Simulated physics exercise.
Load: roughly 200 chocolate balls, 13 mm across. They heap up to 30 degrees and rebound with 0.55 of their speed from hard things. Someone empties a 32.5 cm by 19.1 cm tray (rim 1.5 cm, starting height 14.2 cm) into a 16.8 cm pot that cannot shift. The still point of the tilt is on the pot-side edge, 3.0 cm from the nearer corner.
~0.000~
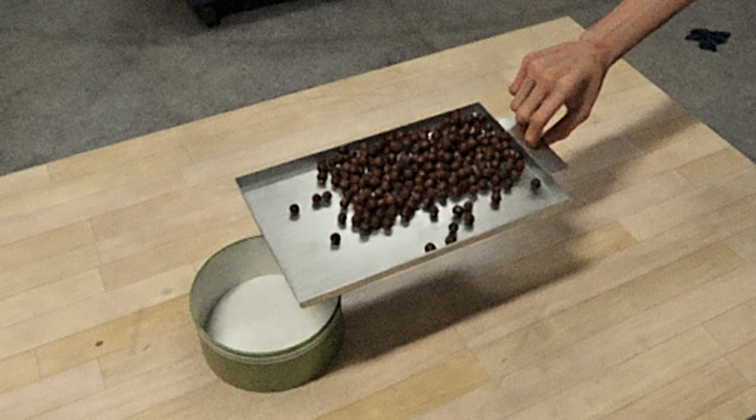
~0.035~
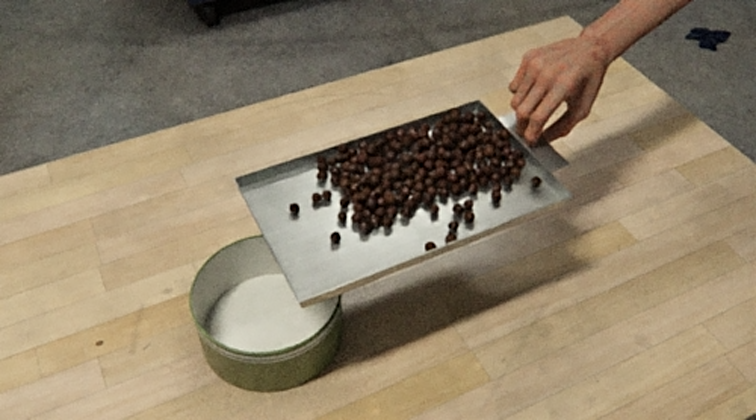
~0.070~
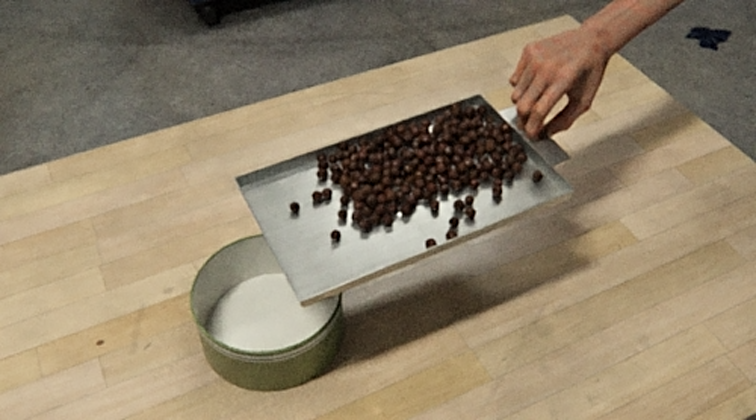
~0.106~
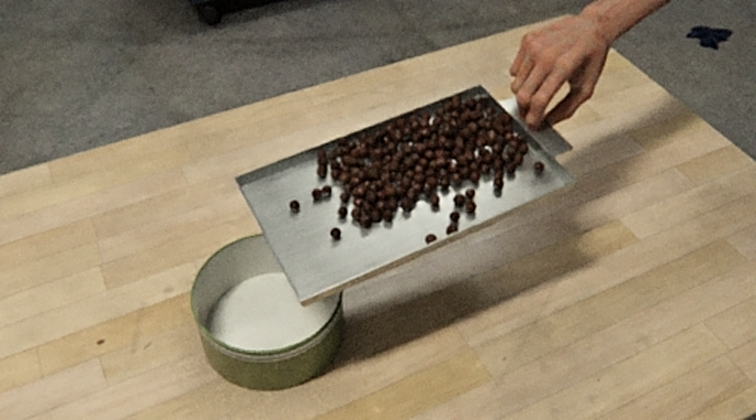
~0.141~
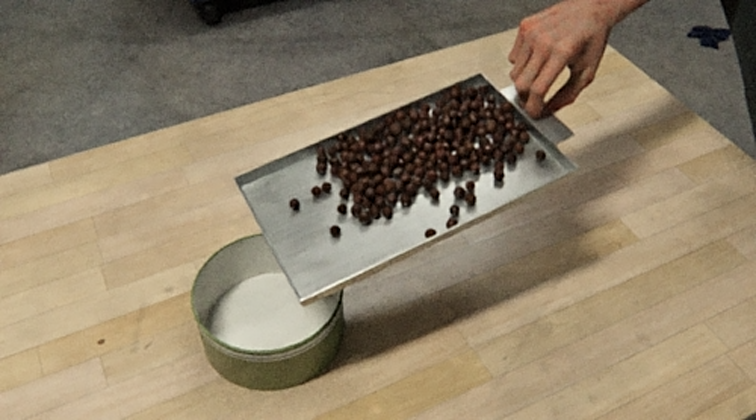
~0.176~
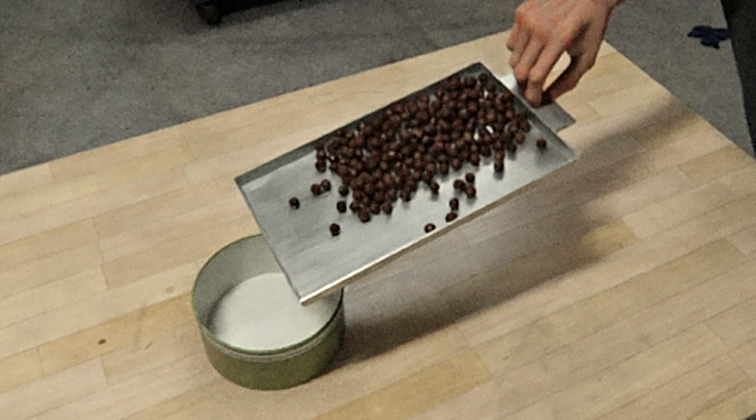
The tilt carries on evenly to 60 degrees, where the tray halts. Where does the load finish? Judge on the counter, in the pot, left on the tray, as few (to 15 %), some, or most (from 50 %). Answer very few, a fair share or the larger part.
Counter: A fair share, pot: A fair share, tray: A fair share.
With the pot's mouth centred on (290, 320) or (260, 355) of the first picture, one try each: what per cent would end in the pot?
About 15 and 25 per cent.
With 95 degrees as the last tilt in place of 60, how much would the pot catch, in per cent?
In that case some 60 per cent.
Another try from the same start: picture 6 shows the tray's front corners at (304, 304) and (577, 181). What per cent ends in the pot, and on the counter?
Pot 0, counter 60.
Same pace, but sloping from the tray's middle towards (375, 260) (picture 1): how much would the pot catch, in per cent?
Some 5 per cent.
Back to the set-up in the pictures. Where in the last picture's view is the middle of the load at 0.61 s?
Around (284, 182).
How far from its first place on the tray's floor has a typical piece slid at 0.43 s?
About 3 cm.
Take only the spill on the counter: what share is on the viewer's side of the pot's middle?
Roughly 40 per cent.
Then, at 0.43 s, tilt 35 degrees; the tray holds 100 %, the pot 0 %.
Then, at 0.61 s, tilt 52 degrees; the tray holds 100 %, the pot 0 %.
After 0.90 s, tilt 60 degrees; the tray holds 40 %, the pot 25 %.
At rest (2.0 s), counter 35 %, pot 30 %, tray 35 %.
